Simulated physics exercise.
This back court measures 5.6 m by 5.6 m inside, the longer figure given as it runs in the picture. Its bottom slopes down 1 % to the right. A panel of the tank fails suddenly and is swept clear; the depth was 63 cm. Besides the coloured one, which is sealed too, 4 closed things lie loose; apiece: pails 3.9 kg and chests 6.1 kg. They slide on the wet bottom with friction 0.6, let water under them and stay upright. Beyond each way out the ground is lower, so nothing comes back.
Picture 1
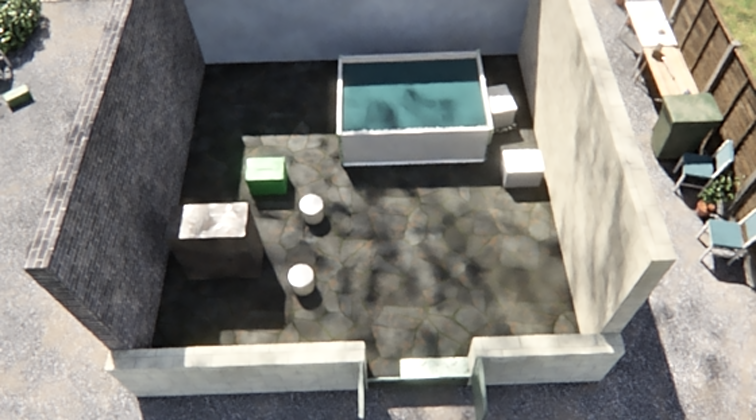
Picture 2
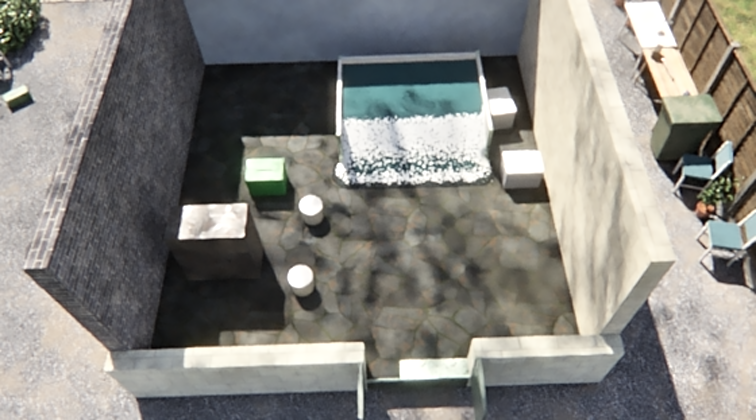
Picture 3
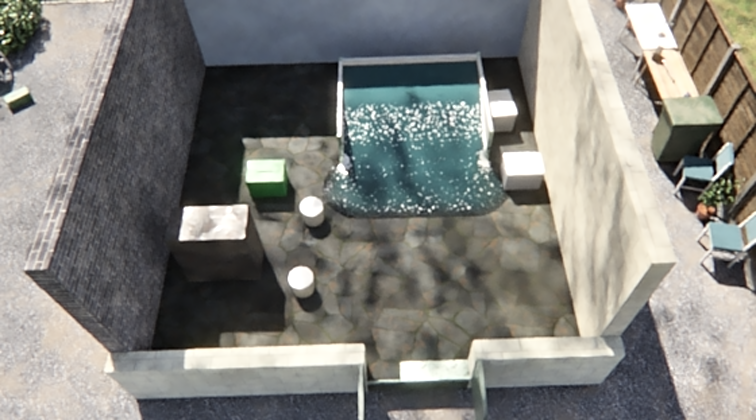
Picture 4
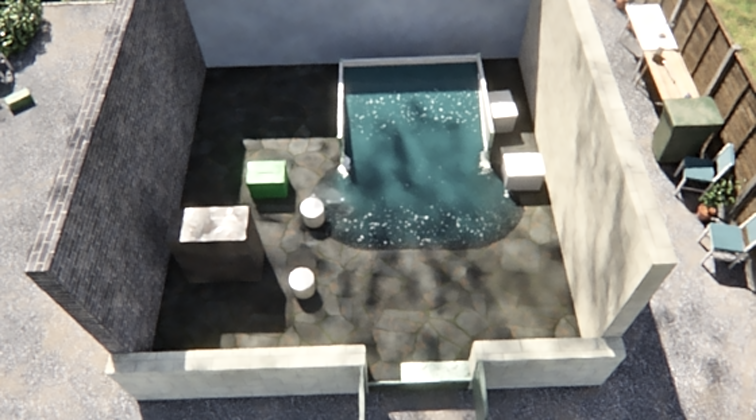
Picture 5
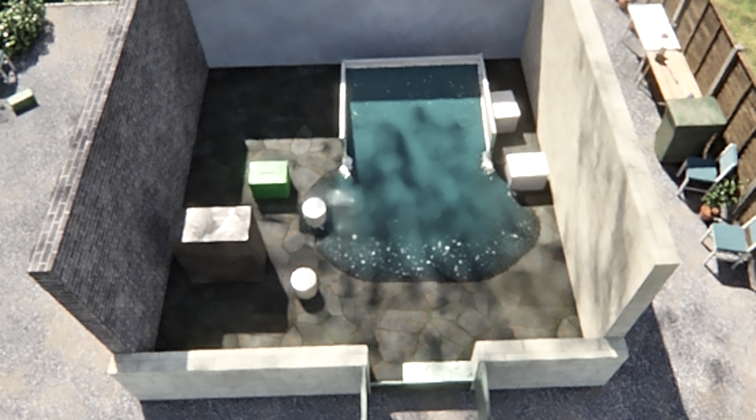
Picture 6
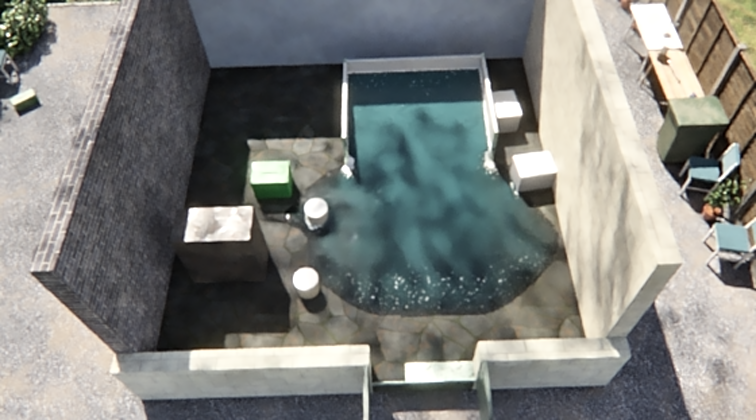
The clip opens on a walled court seen from above, with a raised tank of teal water at the back and a green chest among pale containers. The tank's front gives way and white, foaming water pours out, then spreads forward across the stone floor in a widening dark pool around a pale pail.
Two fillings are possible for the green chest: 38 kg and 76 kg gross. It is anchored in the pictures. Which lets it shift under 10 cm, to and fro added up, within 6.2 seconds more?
Verdict: The lower weight is enough.
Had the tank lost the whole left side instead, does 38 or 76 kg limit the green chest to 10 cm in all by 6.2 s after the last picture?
In that case only the higher weight holds it.
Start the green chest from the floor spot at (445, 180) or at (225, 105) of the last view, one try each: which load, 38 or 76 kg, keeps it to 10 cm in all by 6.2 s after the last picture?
In that order: Neither holds; either load holds.
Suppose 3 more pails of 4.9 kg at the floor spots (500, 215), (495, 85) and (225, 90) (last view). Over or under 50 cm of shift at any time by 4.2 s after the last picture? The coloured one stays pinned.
In that order: Over, less, under.
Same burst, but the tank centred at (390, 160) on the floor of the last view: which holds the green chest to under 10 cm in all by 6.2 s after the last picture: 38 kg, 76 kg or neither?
In that case the smaller load will do.
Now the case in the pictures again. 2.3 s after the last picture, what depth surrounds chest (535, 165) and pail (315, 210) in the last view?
About 2 and 9 cm.
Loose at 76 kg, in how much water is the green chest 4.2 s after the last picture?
Roughly 2 cm.
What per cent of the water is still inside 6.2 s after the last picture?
About 66 per cent.
Then, 0.6 s after the last picture the green chest would be 0 cm from its start with 38 kg and 0 cm from its start with 76 kg; 0 cm of water round it then.
Then, 2.3 s after the last picture the green chest would be 0 cm from its start with 38 kg and 0 cm from its start with 76 kg; 0 cm of water round it then.
Then, 4.2 s after the last picture the green chest would be 0 cm from its start with 38 kg and 0 cm from its start with 76 kg; 2 cm of water round it then.
Then, 6.2 s after the last picture the green chest would be 0 cm from its start with 38 kg and 0 cm from its start with 76 kg; 4 cm of water round it then.
